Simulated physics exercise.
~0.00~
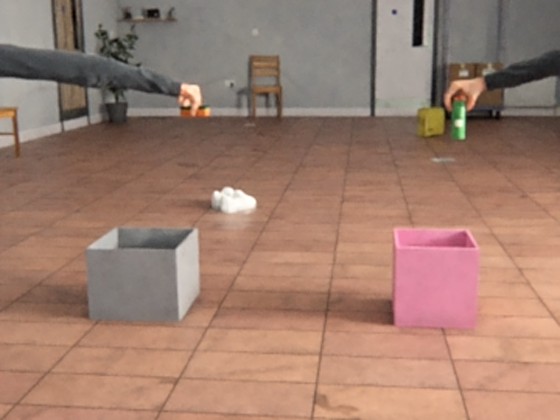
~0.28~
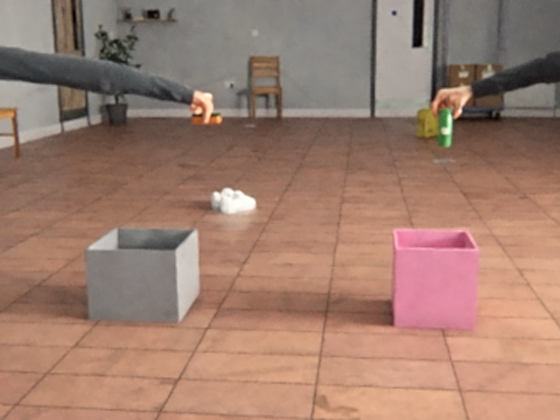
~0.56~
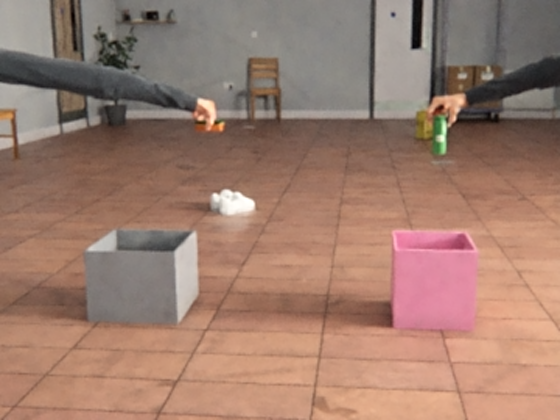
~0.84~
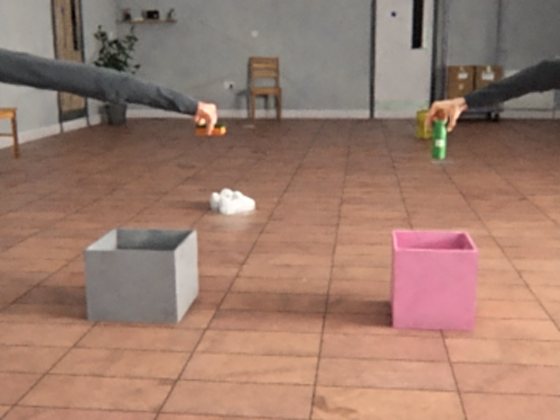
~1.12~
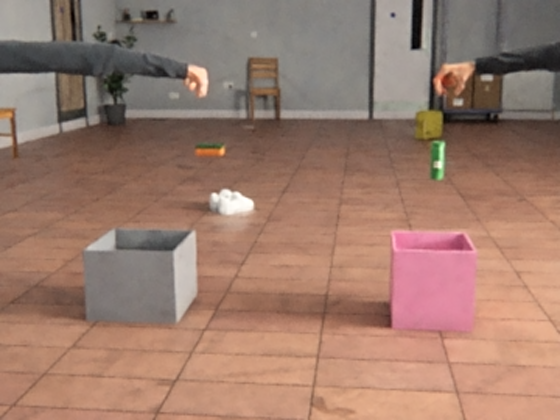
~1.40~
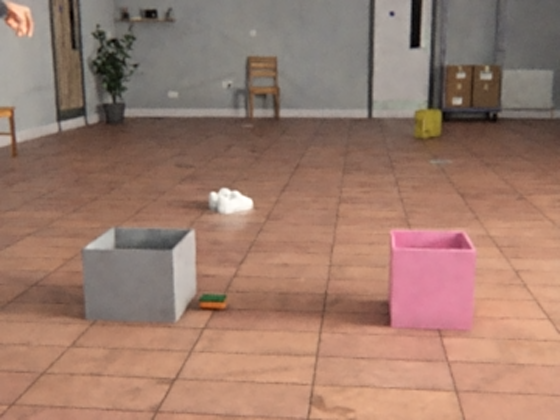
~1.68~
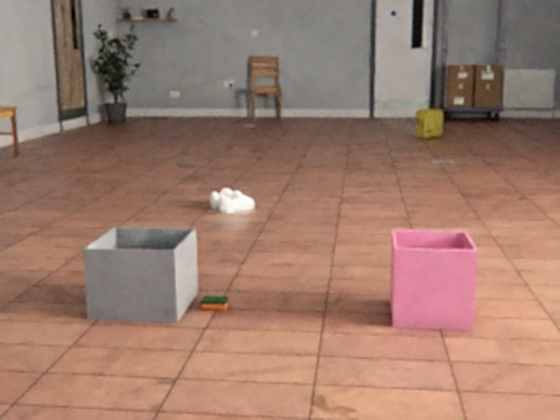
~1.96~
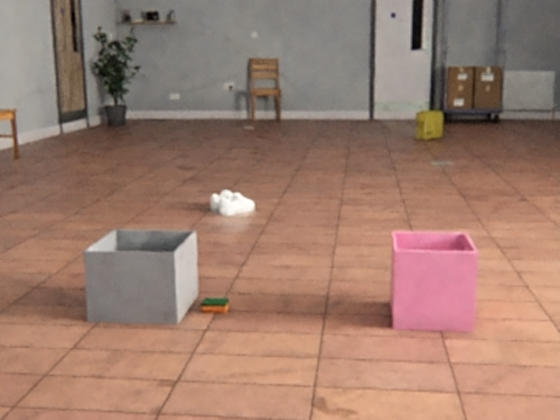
The video shows two hands holding an orange sponge and a green cylindrical container above a gray box and a pink box on a tiled floor. Both are released and drop; the sponge ends on the floor beside the gray box, while the green container lands inside the pink one.
